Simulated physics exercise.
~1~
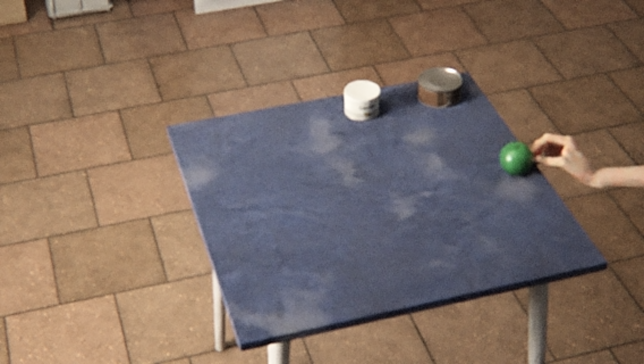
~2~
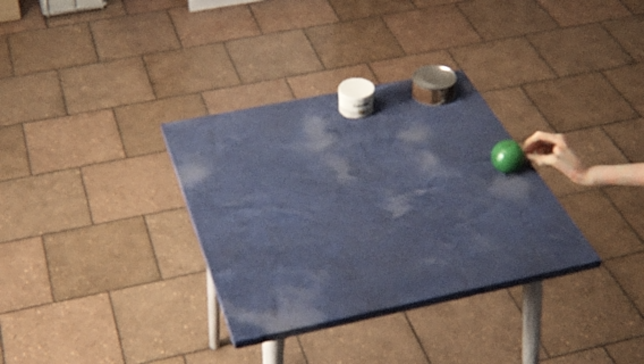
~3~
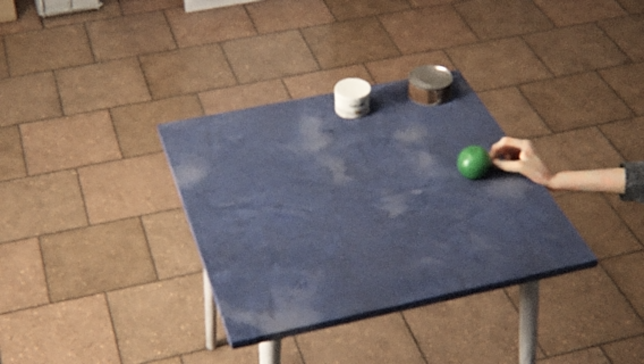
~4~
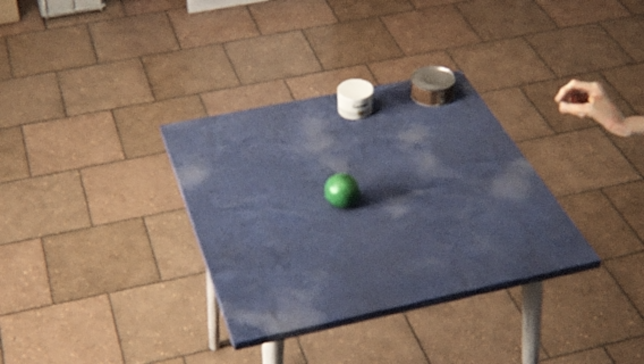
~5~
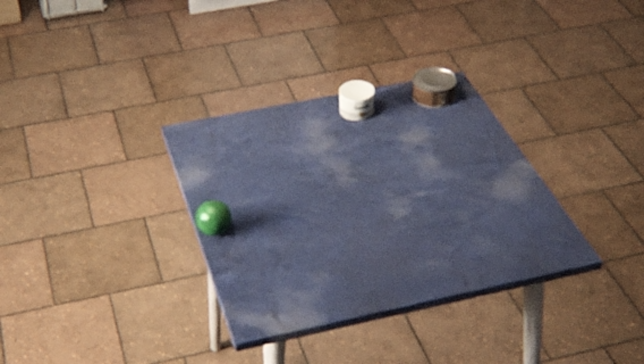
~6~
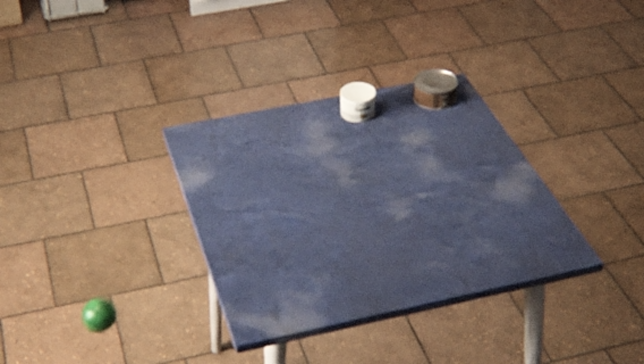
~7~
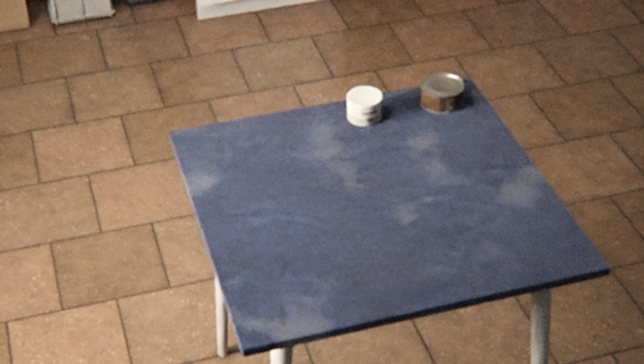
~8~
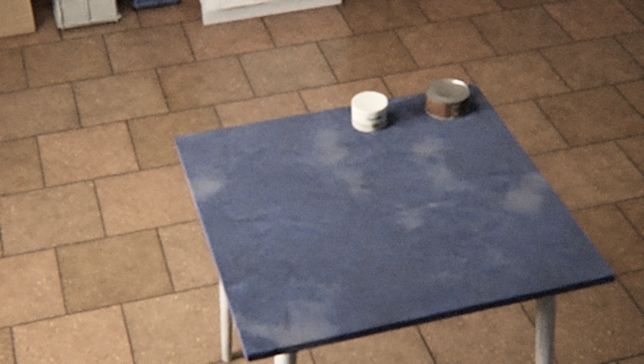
The clip opens on a blue, blotchy table standing on a tiled floor, with a white tub and a brown tub near the far edge and a hand at a green ball-like apple by the right side. The hand pushes the apple a short way left across the top. It then lets go and draws back to the right as the apple carries on past the middle. The apple travels on to the left edge, goes over it and drops beside the table. At the end the apple is out of view, and only the two tubs remain in their places on the table.
